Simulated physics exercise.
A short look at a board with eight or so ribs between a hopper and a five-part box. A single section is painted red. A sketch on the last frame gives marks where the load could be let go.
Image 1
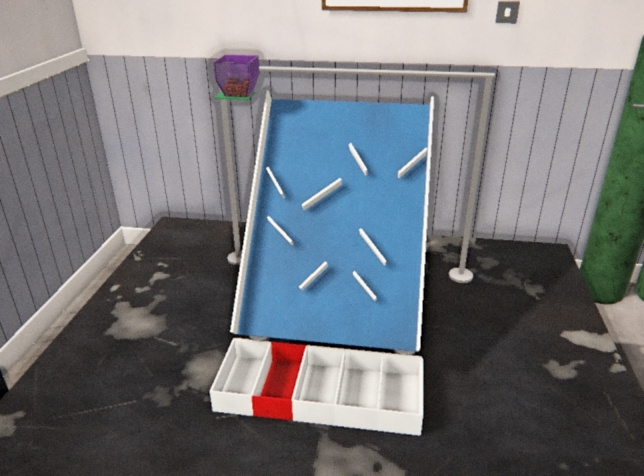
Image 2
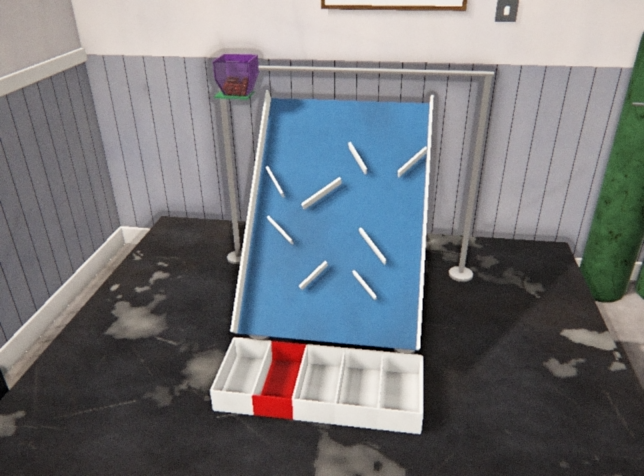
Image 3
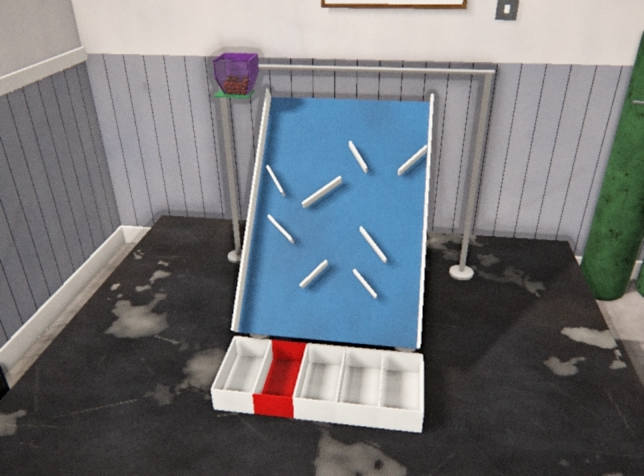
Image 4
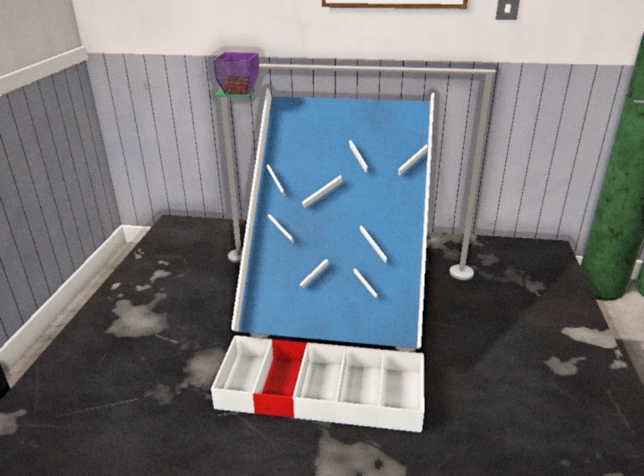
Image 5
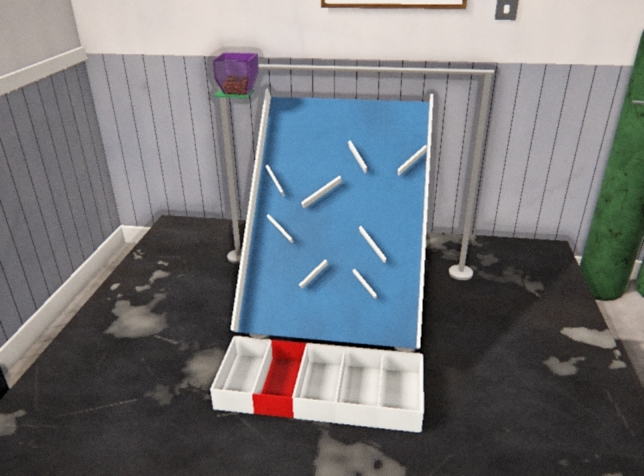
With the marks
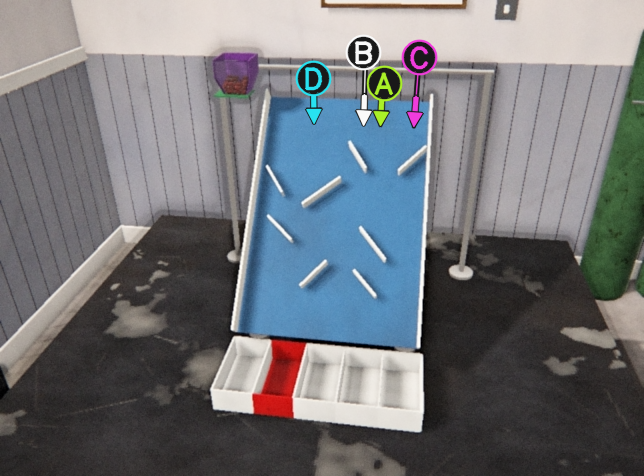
In a room with grey panelled walls, a tilted blue board with short white ribs stands between a small purple hopper holding brownish contents at the upper left and a white five-part box with one red section. From start to end, nothing visibly moves apart from a very slight shift in the view.
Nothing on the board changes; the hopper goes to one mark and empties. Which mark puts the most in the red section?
Best: D.
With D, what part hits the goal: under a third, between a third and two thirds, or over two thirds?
It is between a third and two thirds.
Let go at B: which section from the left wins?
The fifth.
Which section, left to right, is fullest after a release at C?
It is the fifth one.
On the marked copy, mark A meets the board at (380, 120); mark B meets the board at (363, 120); mark C meets the board at (414, 121); mark D meets the board at (314, 118).
Choosing A, none in the red section, all in other sections.
Choosing B, a small part in the red section, most in other sections.
Choosing C, a small part in the red section, most in other sections, a stray few held on the board.
Choosing D, about two thirds in the red section, about a third in other sections.
